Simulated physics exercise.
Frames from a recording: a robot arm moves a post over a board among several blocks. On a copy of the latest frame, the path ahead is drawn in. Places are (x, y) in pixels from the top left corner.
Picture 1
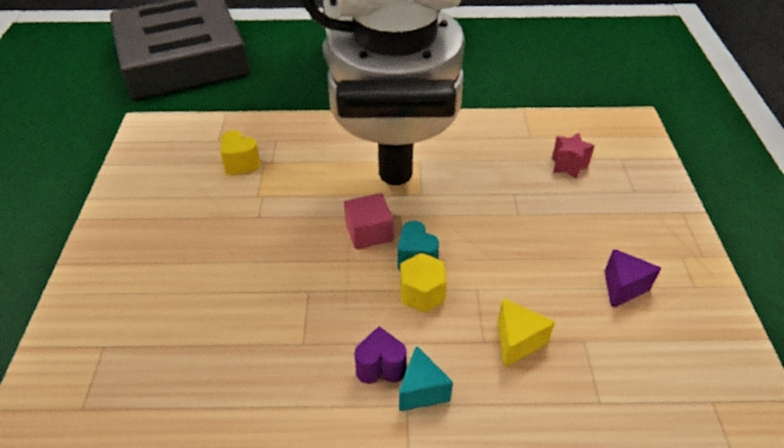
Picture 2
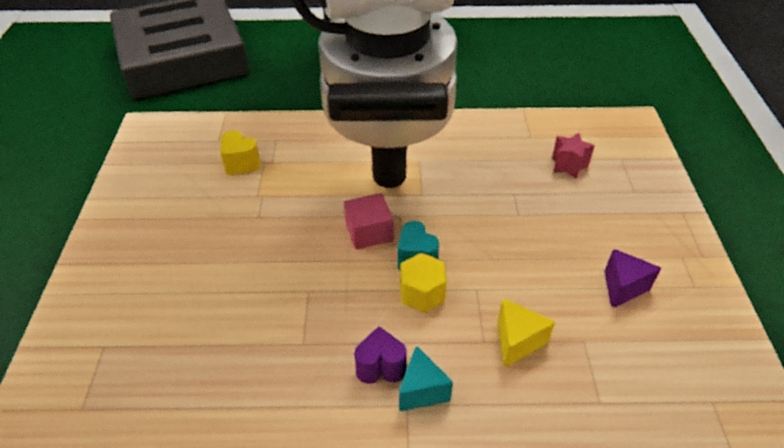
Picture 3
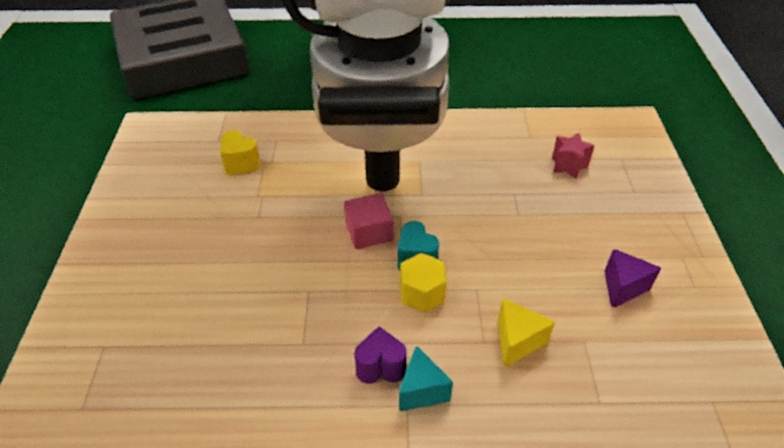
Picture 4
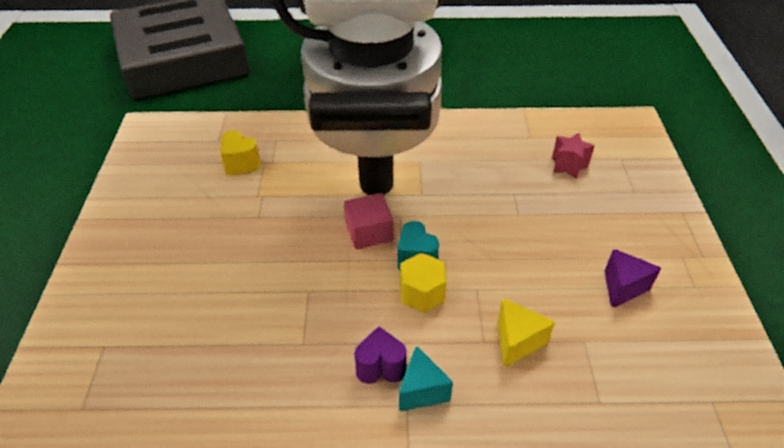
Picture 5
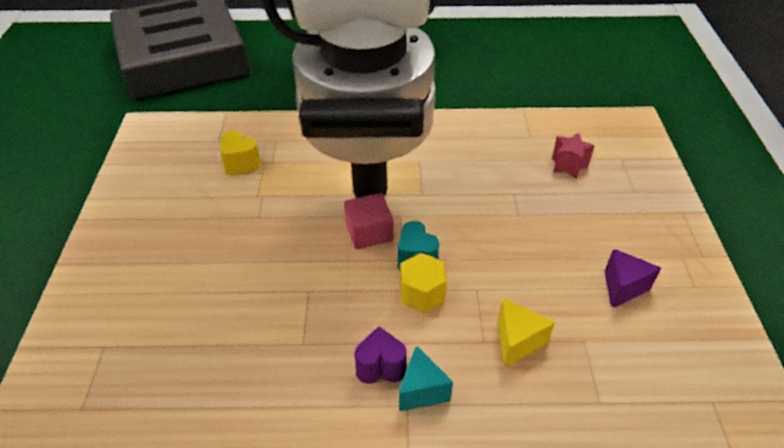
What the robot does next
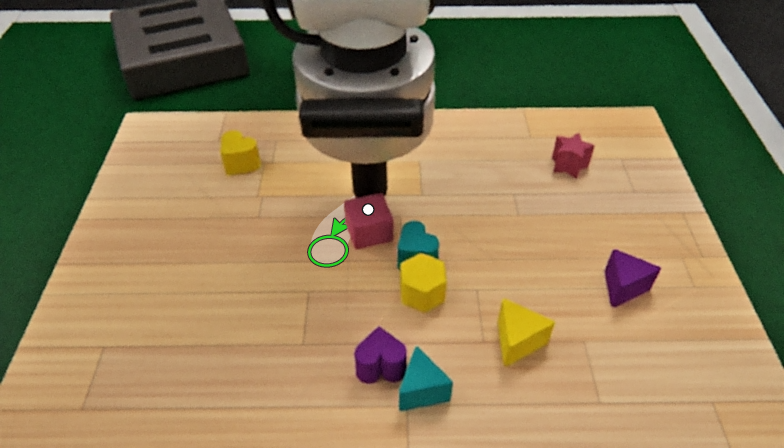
The footage shows a robot arm moving its black post slightly left and toward the viewer over a wooden board, drawing close to a pink square piece, while the turquoise heart, yellow hexagon and other scattered blocks stay still.
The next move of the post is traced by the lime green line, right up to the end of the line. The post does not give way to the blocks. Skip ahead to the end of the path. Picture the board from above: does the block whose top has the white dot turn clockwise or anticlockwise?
If we look at it from overhead, the block whose top has the white dot pivots counter-clockwise.
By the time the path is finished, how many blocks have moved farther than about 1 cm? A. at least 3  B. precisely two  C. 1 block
My answer is option C.
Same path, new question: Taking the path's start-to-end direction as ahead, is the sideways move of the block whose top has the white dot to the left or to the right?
Shifted left.
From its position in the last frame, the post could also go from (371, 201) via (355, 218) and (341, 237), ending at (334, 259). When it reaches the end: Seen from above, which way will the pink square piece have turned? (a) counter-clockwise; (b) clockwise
Correct choice: A.
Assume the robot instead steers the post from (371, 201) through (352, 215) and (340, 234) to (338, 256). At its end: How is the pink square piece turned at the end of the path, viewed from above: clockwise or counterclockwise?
Looking from above, the answer is counterclockwise.
Drawn move, from (371, 201) through (352, 215) and (335, 230) to (328, 251); the dot is on the pink square piece.
The first path, step by step. Halfway along, post at (341, 214); pink square piece at (366, 222), turned 25° anticlockwise.
At the end, post at (327, 242); pink square piece at (368, 230), turned 55° anticlockwise; turquoise heart still.
